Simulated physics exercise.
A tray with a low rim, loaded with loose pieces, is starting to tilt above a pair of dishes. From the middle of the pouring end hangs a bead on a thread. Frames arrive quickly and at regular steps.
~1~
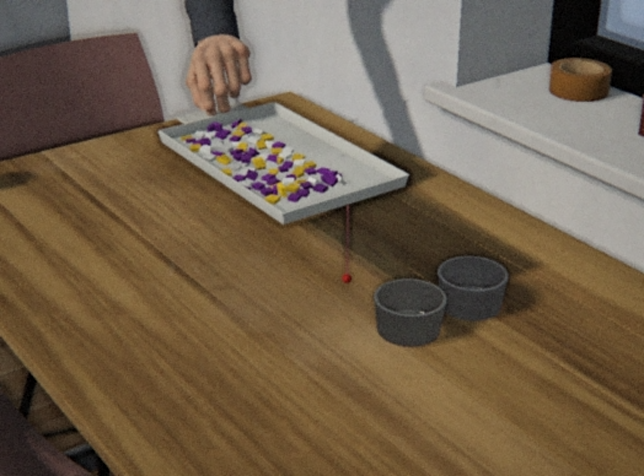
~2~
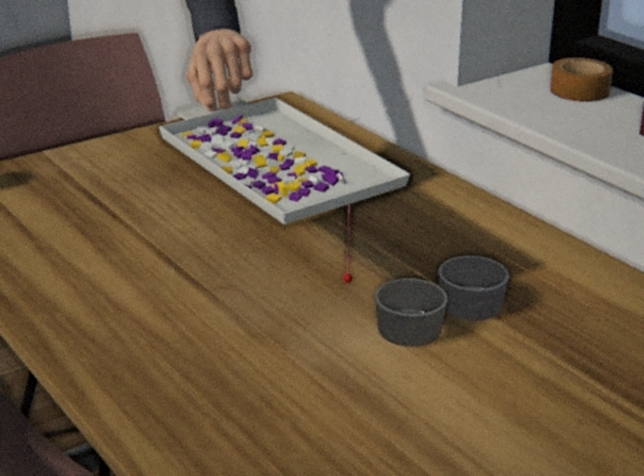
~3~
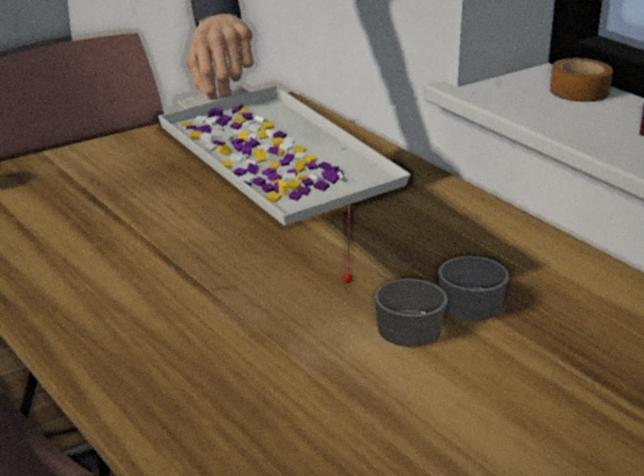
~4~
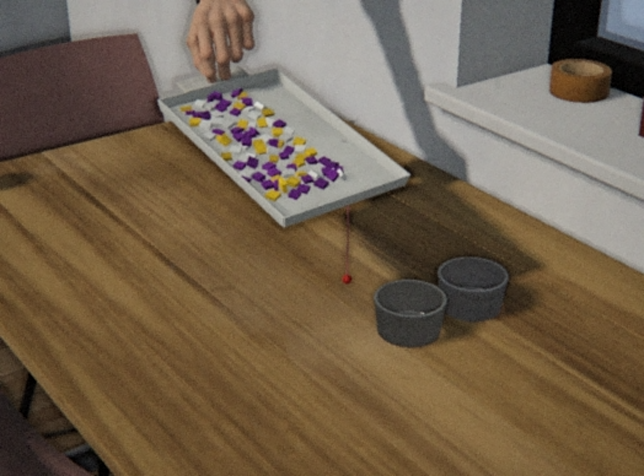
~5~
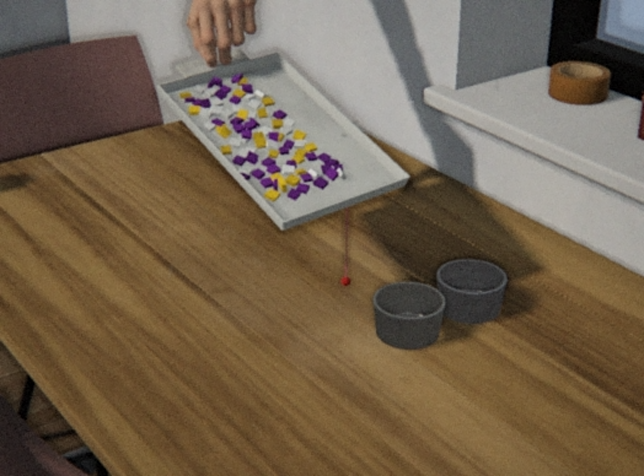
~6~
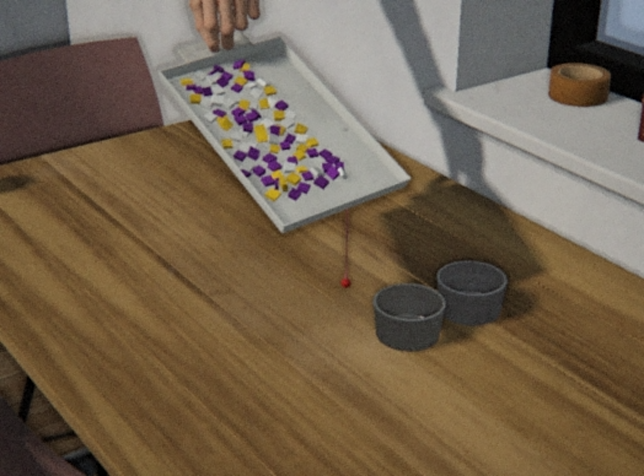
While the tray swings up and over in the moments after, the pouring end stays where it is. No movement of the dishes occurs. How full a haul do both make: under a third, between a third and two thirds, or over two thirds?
The dishes collect not even a third of the load.
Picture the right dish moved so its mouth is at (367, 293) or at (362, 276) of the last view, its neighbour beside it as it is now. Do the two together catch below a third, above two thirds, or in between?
First in the middle band, then below one third.
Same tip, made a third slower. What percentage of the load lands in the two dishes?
Estimate: Around 10%.
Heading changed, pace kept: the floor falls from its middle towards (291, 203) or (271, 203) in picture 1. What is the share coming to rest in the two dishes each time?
Case one near 0 %; case two near 0 %.
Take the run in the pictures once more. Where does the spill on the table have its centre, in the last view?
Estimated middle: Around (334, 370).
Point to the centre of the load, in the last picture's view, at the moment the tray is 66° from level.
Look about (312, 187) in the last picture.
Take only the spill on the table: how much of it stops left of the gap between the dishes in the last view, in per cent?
Share to the left: Near 90 per cent.
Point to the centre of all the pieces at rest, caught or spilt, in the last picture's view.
Close to (336, 366).
Just after the last frame, tray tipped steeply; almost all on the tray; about a tenth in the air.
A moment on, tray tipped past a quarter turn; roughly a quarter on the tray; roughly two thirds outside both; about a tenth in the air.
Further on, tray tipped past a quarter turn; about a tenth in the left dish; almost all outside both.
When it is over, tray tipped past a quarter turn; about a tenth in the left dish; not one in the right dish; almost all outside both.
